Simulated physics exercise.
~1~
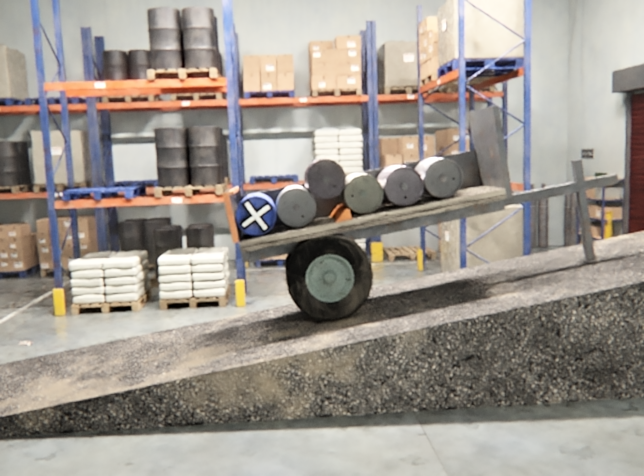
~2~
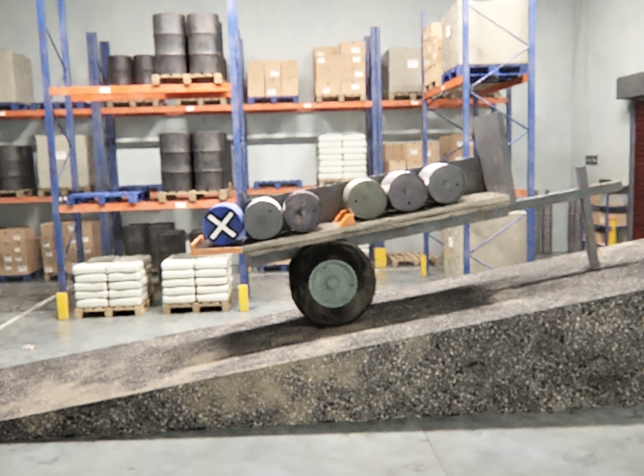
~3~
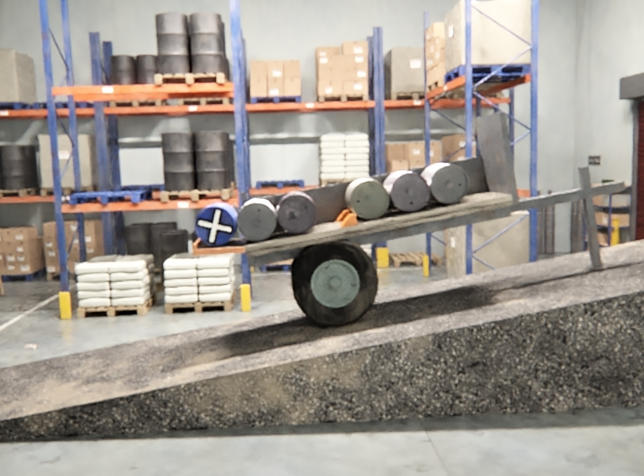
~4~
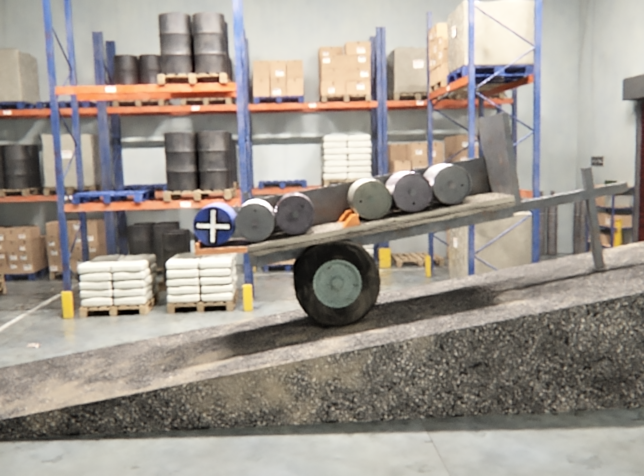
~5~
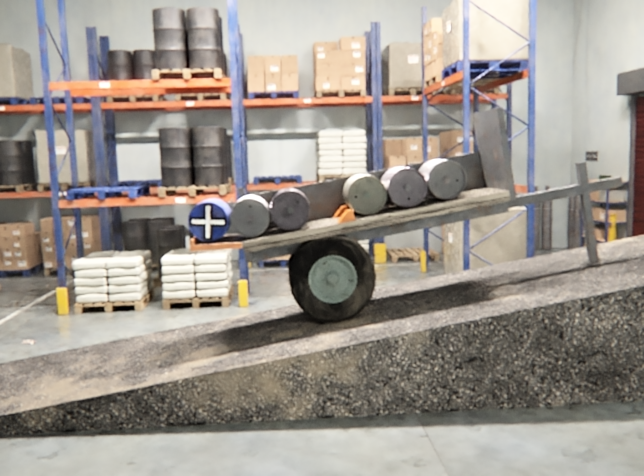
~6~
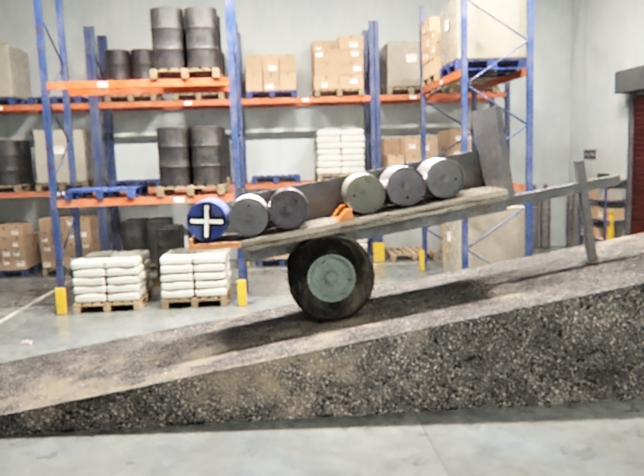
A sloping trailer's tailgate drops, and its blue keg rolls left and stops on it.
